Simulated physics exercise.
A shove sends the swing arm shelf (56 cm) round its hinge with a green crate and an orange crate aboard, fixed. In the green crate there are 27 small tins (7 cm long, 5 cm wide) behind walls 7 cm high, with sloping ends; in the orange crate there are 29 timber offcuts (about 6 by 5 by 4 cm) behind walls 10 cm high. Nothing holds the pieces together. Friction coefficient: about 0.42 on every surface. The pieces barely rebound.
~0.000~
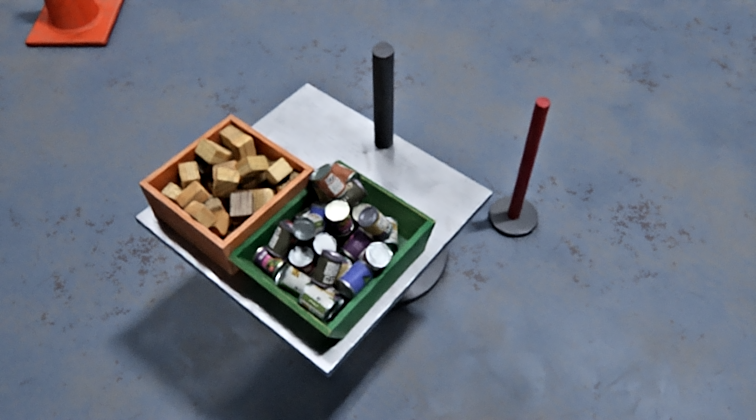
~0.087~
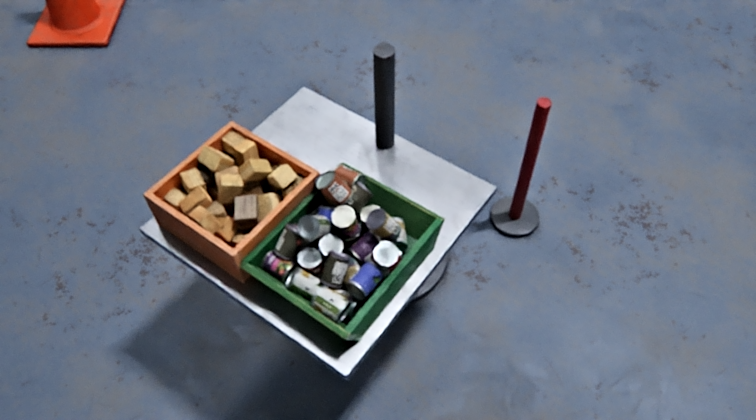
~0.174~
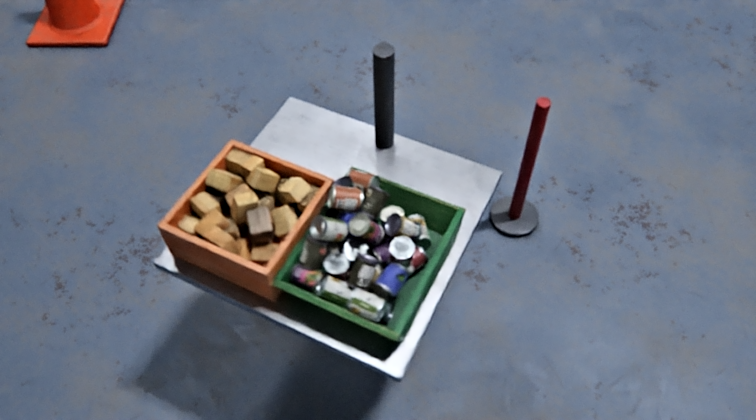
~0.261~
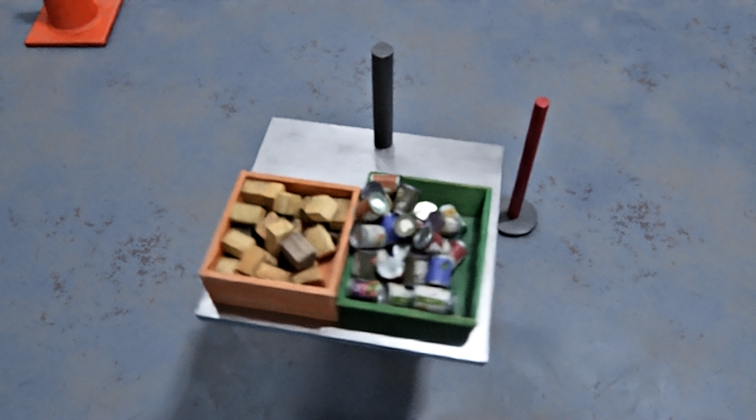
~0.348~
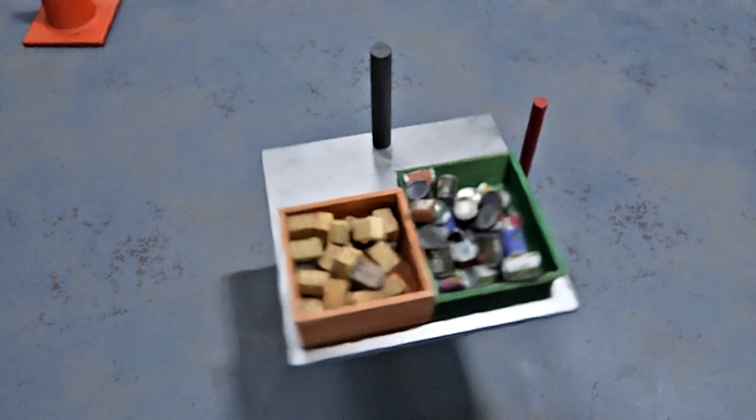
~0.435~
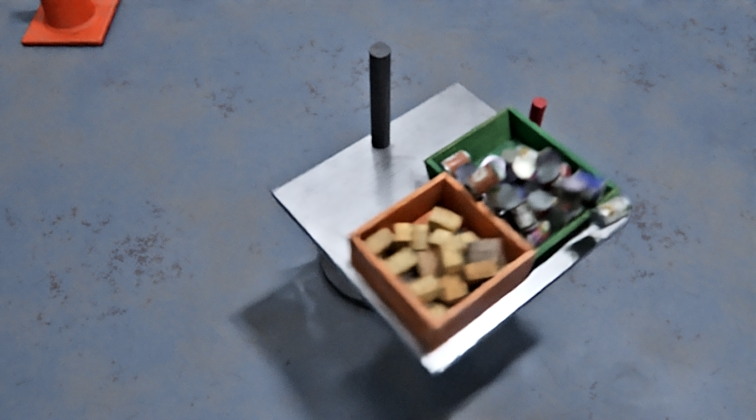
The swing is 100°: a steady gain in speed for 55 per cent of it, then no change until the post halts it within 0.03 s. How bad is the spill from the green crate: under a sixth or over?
Out of the green crate go over a sixth of the small tins.
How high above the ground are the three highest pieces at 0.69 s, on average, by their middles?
About 72 cm.
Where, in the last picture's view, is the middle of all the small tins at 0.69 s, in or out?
At about (558, 126).
After 0.49 s, the shelf hits the red post.
After 0.57 s, the green crate is down by 4 of 27 and the orange crate has all 29.
After 0.69 s, the green crate is down by 10 of 27 and the orange crate is down by 2 of 29.
After 0.91 s, the green crate is down by 12 of 27 and the orange crate is down by 3 of 29.
Outcome (at 1.34 s), the green crate is down by 12 of 27 and the orange crate is down by 3 of 29. Asked share, 12 of 27, 44 per cent.
